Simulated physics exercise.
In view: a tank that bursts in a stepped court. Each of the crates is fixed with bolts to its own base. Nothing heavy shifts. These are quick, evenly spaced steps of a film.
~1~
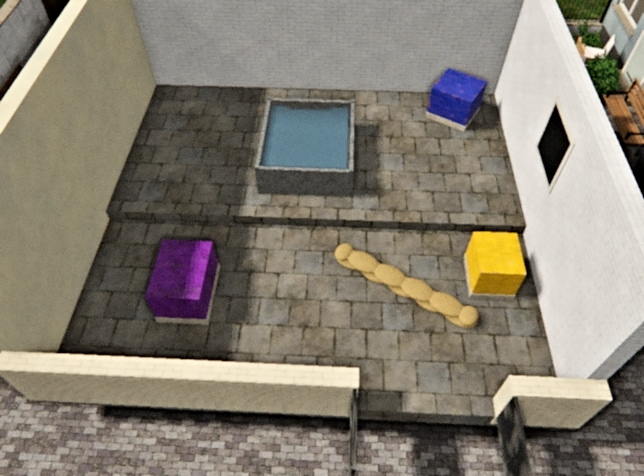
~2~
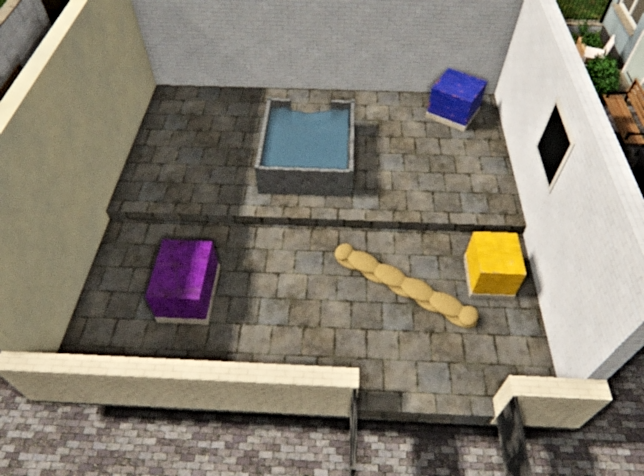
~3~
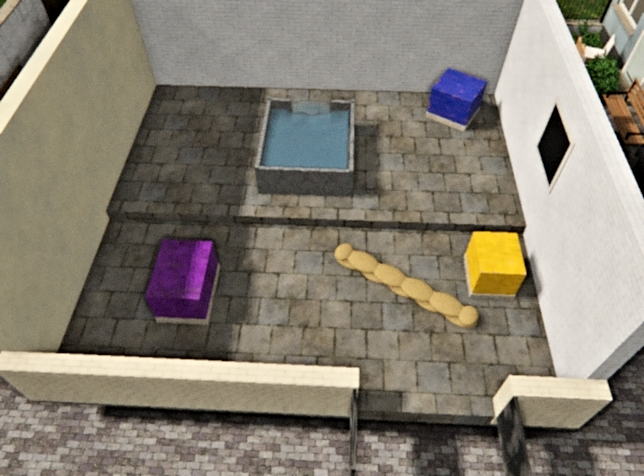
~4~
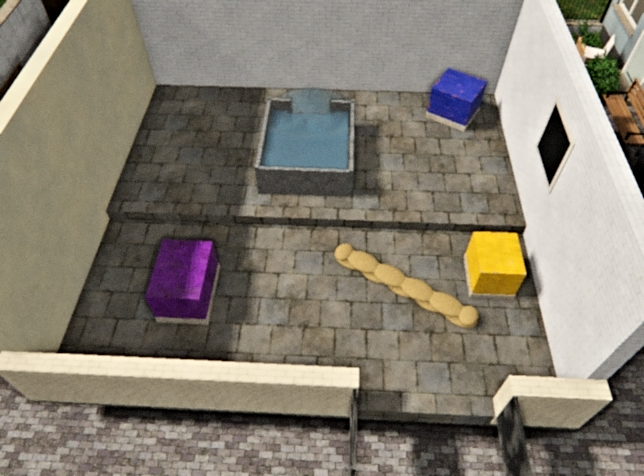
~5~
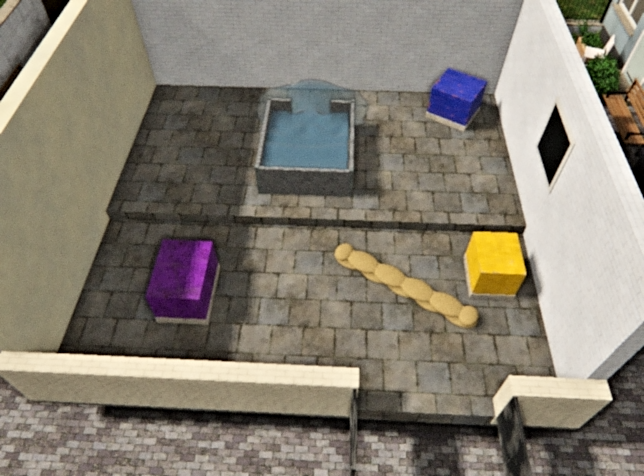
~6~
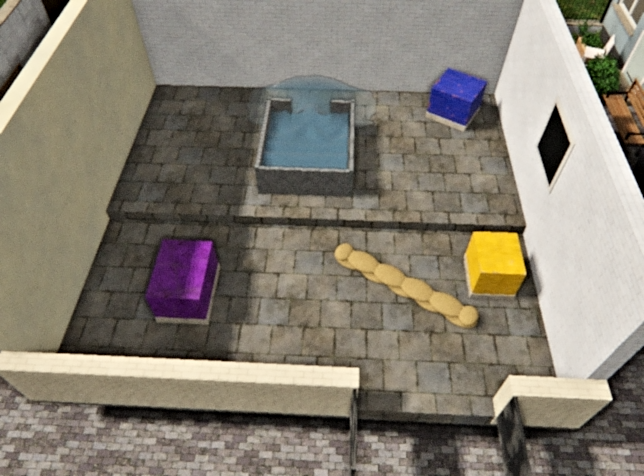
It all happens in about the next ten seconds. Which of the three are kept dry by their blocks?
The blue crate will be wet; the purple crate will not even get damp; the yellow crate will not even get damp.
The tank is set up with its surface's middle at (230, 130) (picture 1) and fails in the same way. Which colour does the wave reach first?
I'd say the crate marked blue is first.
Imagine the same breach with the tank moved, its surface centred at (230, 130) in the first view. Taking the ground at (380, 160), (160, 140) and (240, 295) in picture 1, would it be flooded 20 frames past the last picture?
As listed: Flooded, flooded, free of water.
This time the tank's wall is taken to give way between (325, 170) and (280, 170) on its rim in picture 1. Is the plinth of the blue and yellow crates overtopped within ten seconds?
Blue crate is not reached; yellow crate is not reached.
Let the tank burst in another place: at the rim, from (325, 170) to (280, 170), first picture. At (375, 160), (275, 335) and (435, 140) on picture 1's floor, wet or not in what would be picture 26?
Okay, the first is left untouched, the next is waterlogged, and the last is left untouched.
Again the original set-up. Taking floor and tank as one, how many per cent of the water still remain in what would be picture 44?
That comes to around 100 in a hundred.
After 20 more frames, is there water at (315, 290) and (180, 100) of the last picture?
First spot spared, second spot inundated.
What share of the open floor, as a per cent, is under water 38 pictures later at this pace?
About 60 percent.
A moment on, water covers 10 % of the floor; the blue crate not reached, the purple crate not reached, the yellow crate not reached.
Next, water covers 20 % of the floor; the blue crate water round its plinth, the purple crate not reached, the yellow crate not reached.
Then, water covers 35 % of the floor; the blue crate water round its plinth, the purple crate not reached, the yellow crate not reached.
Later, water covers 60 % of the floor; the blue crate water round its plinth, the purple crate water round its plinth, the yellow crate water round its plinth.
In the end, water covers 80 % of the floor; the blue crate was topped, the purple crate stayed above the water, the yellow crate stayed above the water.
